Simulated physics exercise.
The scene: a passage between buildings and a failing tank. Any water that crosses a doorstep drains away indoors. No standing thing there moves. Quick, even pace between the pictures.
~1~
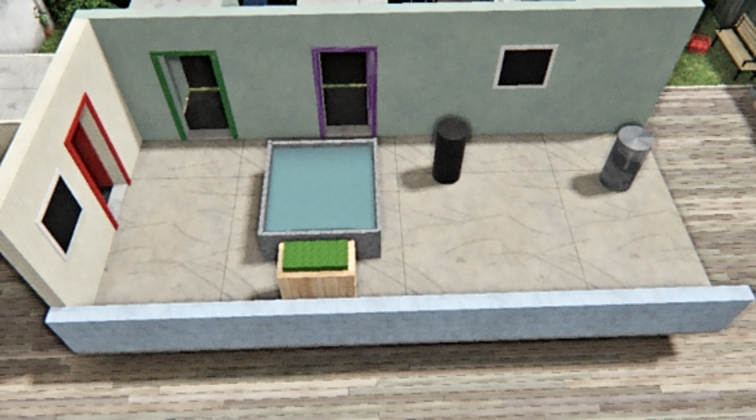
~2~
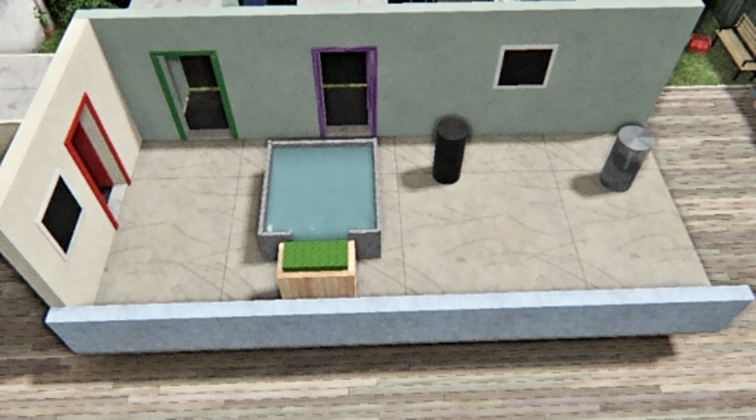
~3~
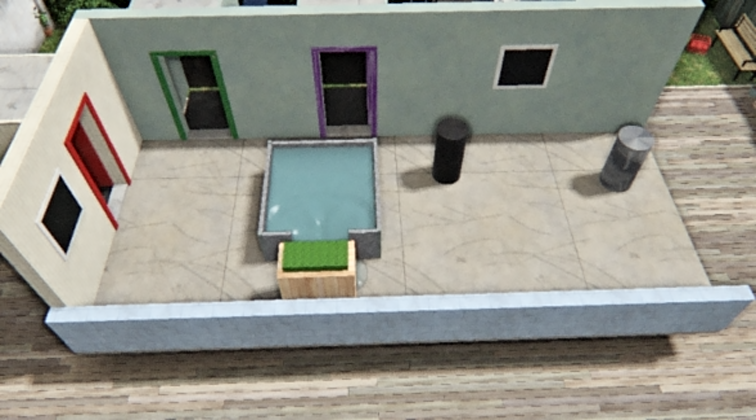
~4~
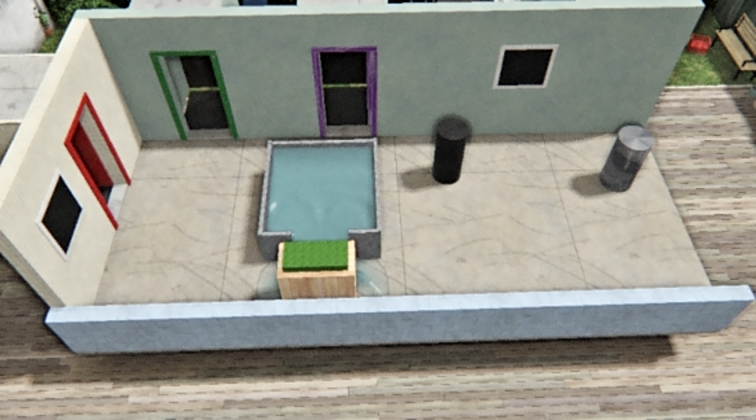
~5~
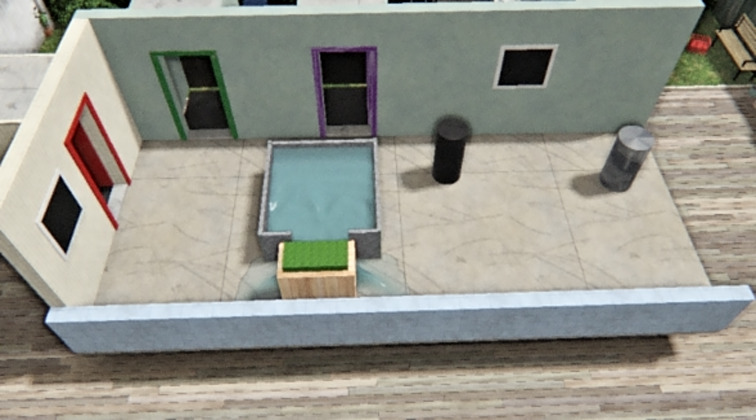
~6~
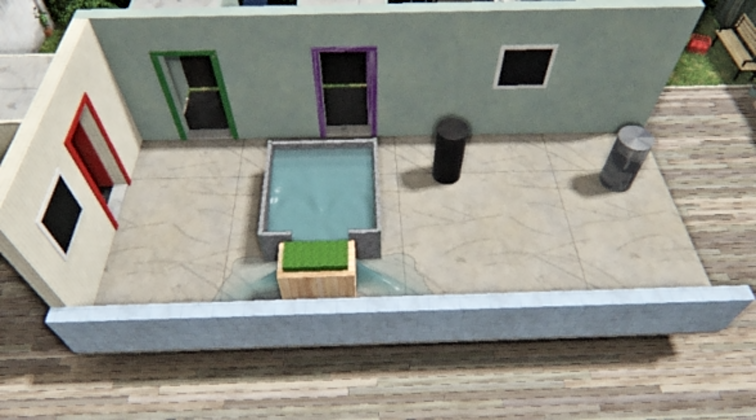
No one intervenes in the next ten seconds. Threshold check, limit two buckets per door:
The red door does not surpass two buckets; the purple door does not surpass two buckets; the green door surpasses two buckets.
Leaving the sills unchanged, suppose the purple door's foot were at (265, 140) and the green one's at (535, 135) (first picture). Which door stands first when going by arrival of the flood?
The red door.
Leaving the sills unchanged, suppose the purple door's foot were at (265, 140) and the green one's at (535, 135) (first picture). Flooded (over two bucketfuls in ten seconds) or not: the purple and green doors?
In short: Purple stays within it; green stays within it.
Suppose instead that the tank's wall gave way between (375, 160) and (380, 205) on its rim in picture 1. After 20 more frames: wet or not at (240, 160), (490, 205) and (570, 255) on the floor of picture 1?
Point one not reached; point two reached; point three reached.
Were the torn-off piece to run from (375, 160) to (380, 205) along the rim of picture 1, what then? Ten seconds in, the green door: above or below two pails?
The green one is under.
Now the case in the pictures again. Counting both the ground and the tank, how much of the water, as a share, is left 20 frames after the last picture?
I'd estimate close to 96 per cent.
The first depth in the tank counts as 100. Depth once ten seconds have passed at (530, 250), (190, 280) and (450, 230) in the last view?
Estimate: 2, 8, 4 %.
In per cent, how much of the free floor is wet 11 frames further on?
Estimate: Some 45 in a hundred.
A moment on, water covers 25 % of the floor; the red door not reached, the purple door not reached, the green door not reached.
Next, water covers 45 % of the floor; the red door wet at the sill, nothing in, the purple door not reached, the green door not reached.
Then, water covers 60 % of the floor; the red door wet at the sill, nothing in, the purple door not reached, the green door not reached.
Later, water covers 75 % of the floor; the red door under two buckets in, the purple door wet at the sill, nothing in, the green door over two buckets in.
In the end, water covers 90 % of the floor; the red door under two buckets in, the purple door wet at the sill, nothing in, the green door over two buckets in.
